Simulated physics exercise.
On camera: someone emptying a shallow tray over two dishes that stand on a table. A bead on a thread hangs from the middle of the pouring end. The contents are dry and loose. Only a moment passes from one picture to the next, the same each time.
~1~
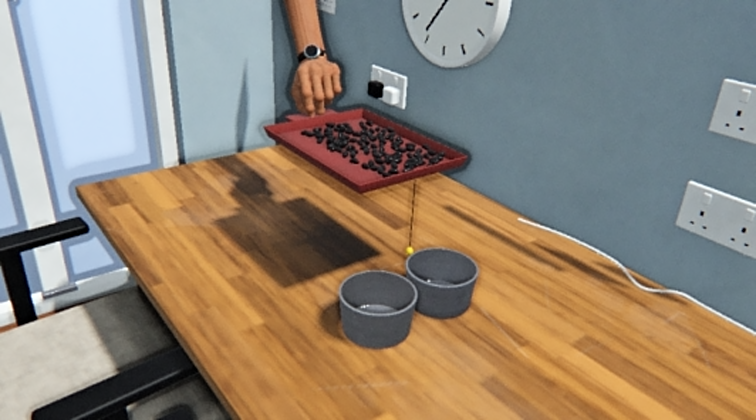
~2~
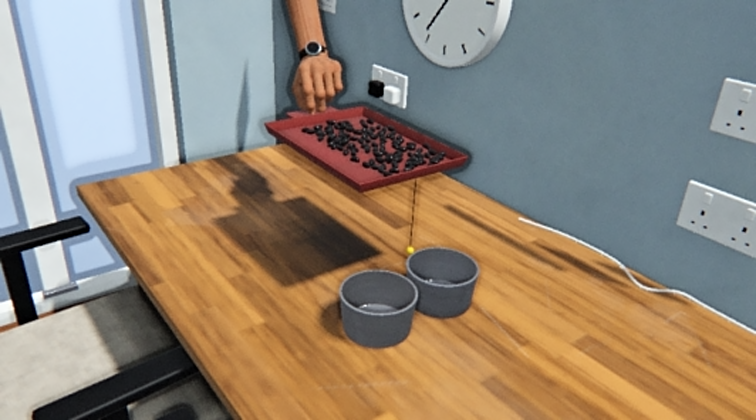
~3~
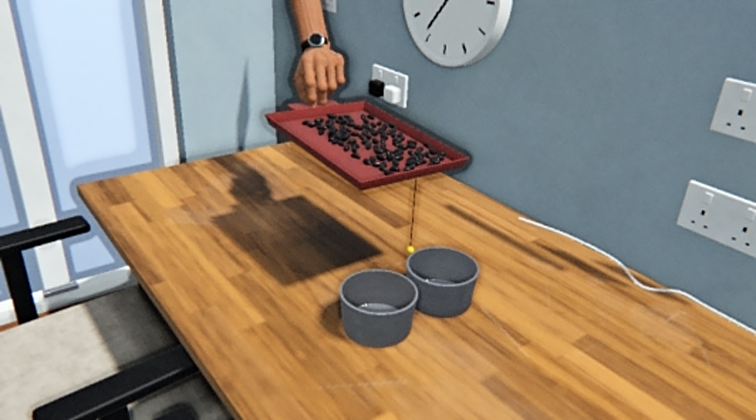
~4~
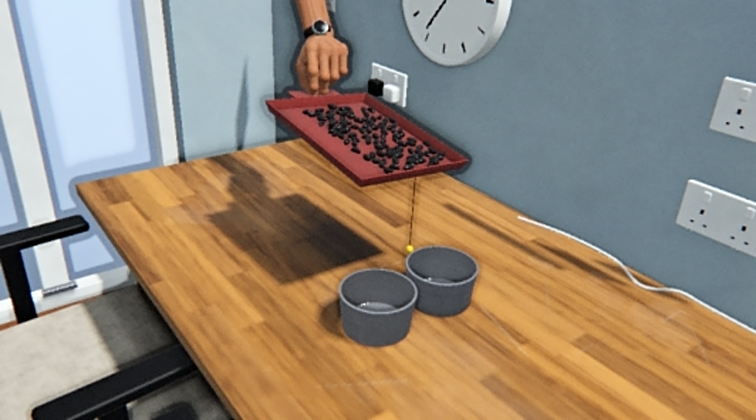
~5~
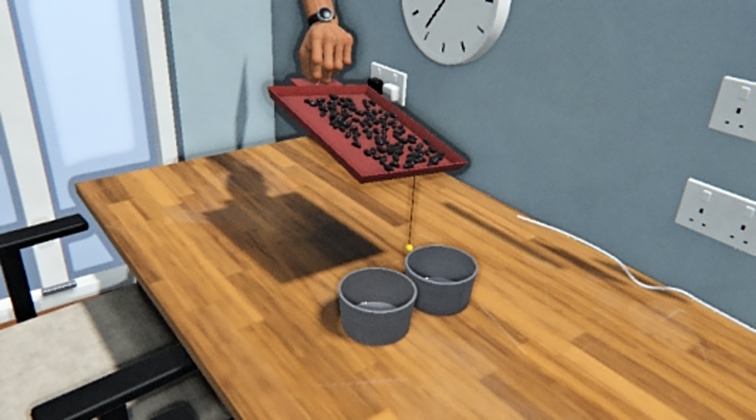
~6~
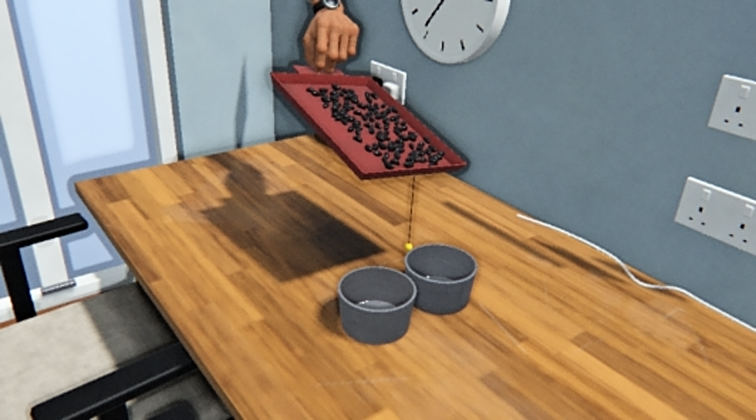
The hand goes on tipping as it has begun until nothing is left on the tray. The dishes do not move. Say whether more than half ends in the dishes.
Caught overall: Less than half.
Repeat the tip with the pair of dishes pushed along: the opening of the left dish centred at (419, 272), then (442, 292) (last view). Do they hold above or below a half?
The first try: Most of it. The second: Below a half.
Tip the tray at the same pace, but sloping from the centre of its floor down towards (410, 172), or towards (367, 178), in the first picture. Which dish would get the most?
One: The right dish. Two: Left.
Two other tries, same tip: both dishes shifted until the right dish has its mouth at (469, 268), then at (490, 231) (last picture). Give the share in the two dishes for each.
Near 10 % and 80 %.
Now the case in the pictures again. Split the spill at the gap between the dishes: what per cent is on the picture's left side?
Near 0 %.
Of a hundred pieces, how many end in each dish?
The left dish has 0 per cent, the right dish has 20.
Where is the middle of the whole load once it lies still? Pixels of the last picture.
Near (463, 273).
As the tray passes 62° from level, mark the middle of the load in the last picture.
Close to (435, 153).
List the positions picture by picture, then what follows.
In the first frame, corners of the pouring end at (360, 183) and (462, 156), level; middle of the load at (373, 146), black beans; left dish at (401, 326); right dish at (465, 297); bead on its thread at (409, 251).
In the second frame, corners of the pouring end at (361, 182) and (463, 156), level; middle of the load at (374, 145).
In the third frame, corners of the pouring end at (362, 180) and (464, 157), tipped barely, lowest at the right corner; middle of the load at (375, 141).
In the fourth frame, corners of the pouring end at (363, 176) and (463, 159), tipped a little, lowest at the right corner; middle of the load at (375, 136).
In the fifth frame, corners of the pouring end at (364, 173) and (463, 160), tipped a little, lowest at the right corner; middle of the load at (376, 131).
In the sixth frame, corners of the pouring end at (365, 170) and (462, 162), tipped clearly, lowest at the right corner; middle of the load at (378, 126); left dish at (400, 321); right dish at (464, 293).
Soon, tray tipped steeply; nearly all on the tray; a small part in the air.
A while on, tray tipped past a quarter turn; a stray few on the tray; about a quarter in the right dish; about two thirds outside both; a small part in the air.
Towards the end, tray tipped past a quarter turn; about a quarter in the right dish; most outside both.
Finally, tray tipped past a quarter turn; none in the left dish; about a quarter in the right dish; most outside both.
